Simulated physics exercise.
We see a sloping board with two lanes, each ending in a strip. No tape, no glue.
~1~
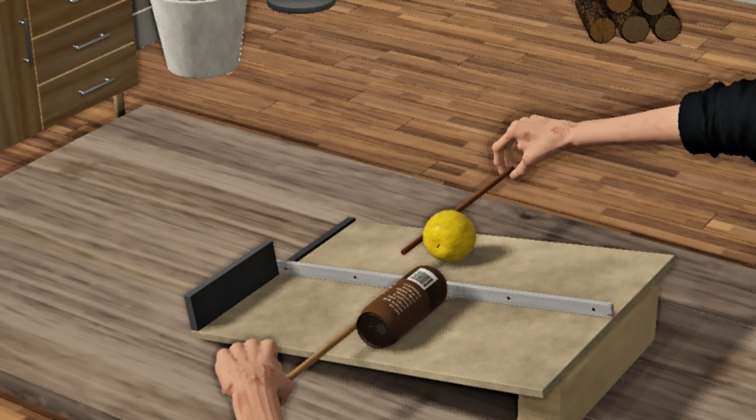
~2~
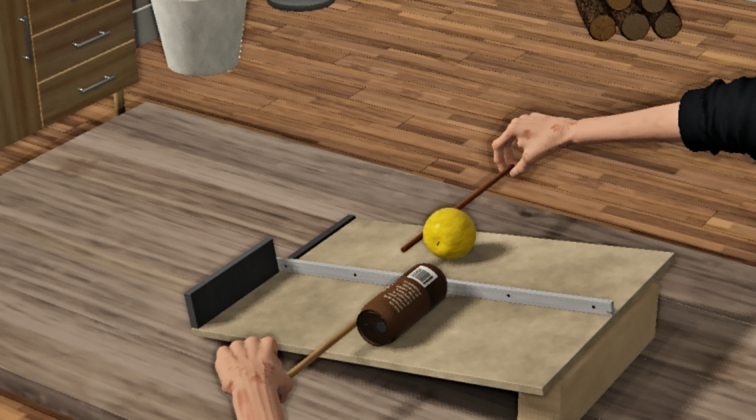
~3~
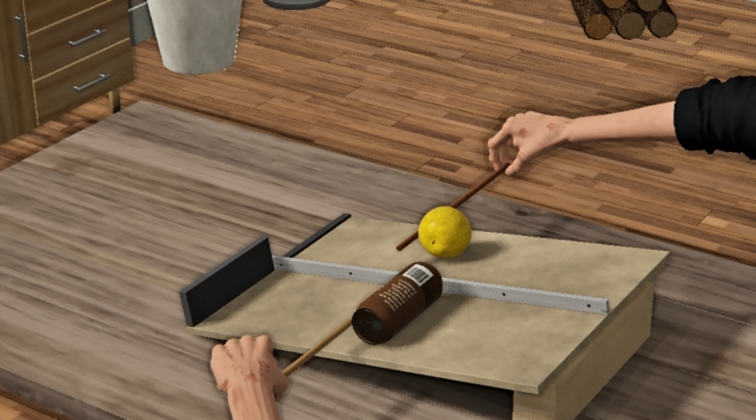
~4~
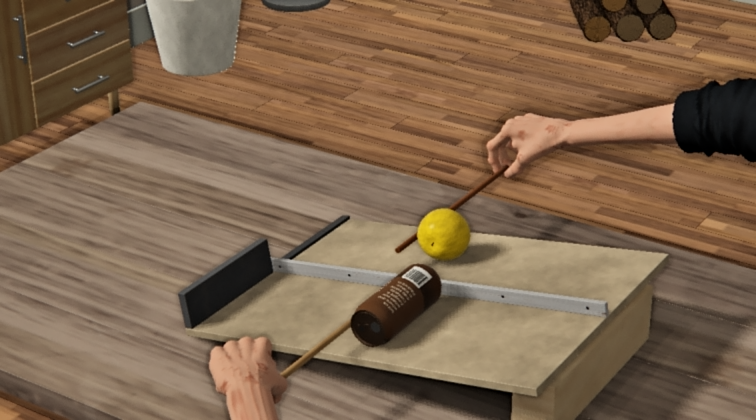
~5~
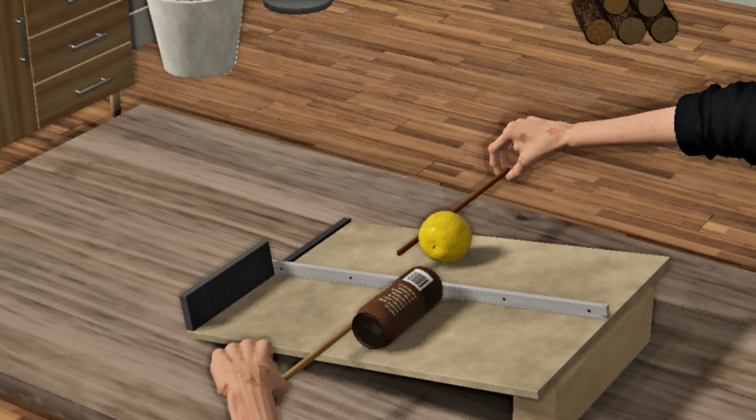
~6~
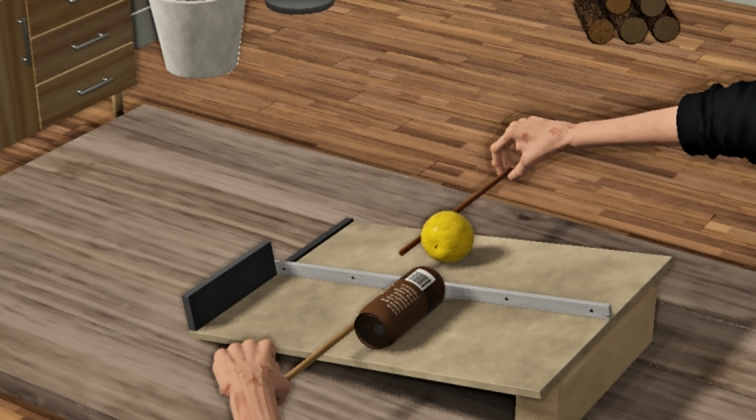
The video shows a yellow apple and a brown can on a sloping board with two lanes, each held back by a stick in a person's hand, while nothing moves apart from a slight shake of the view.
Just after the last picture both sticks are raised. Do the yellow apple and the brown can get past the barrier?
The yellow apple goes over the end and the brown can is held by the strip.
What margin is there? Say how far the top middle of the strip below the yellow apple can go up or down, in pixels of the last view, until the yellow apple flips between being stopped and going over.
About 8 pixels up.
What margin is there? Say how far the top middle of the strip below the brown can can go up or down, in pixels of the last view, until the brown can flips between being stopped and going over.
About 24 pixels down.
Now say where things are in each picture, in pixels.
Held back by the sticks; yellow apple (450, 236); brown can (404, 306); board (429, 279), in the first picture.
Held back by the sticks; brown can (404, 303); board (430, 276), in the second picture.
Held back by the sticks; yellow apple (445, 233); board (425, 275), in the third picture.
Held back by the sticks; brown can (398, 304); board (424, 277), in the fourth picture.
Held back by the sticks; yellow apple (446, 237); board (425, 280), in the fifth picture.
Held back by the sticks; yellow apple (448, 237); brown can (401, 306); board (427, 280), in the sixth picture.
Then, 0.56 s past the last view, yellow apple rolling on the board near (364, 228); brown can rolling on the board near (321, 296).
Then, 1.04 s past the last view, yellow apple off the board near (218, 204); brown can resting against the strip near (251, 285).
Finally, the yellow apple rolls off the board; the brown can stops on the board, near (251, 285).
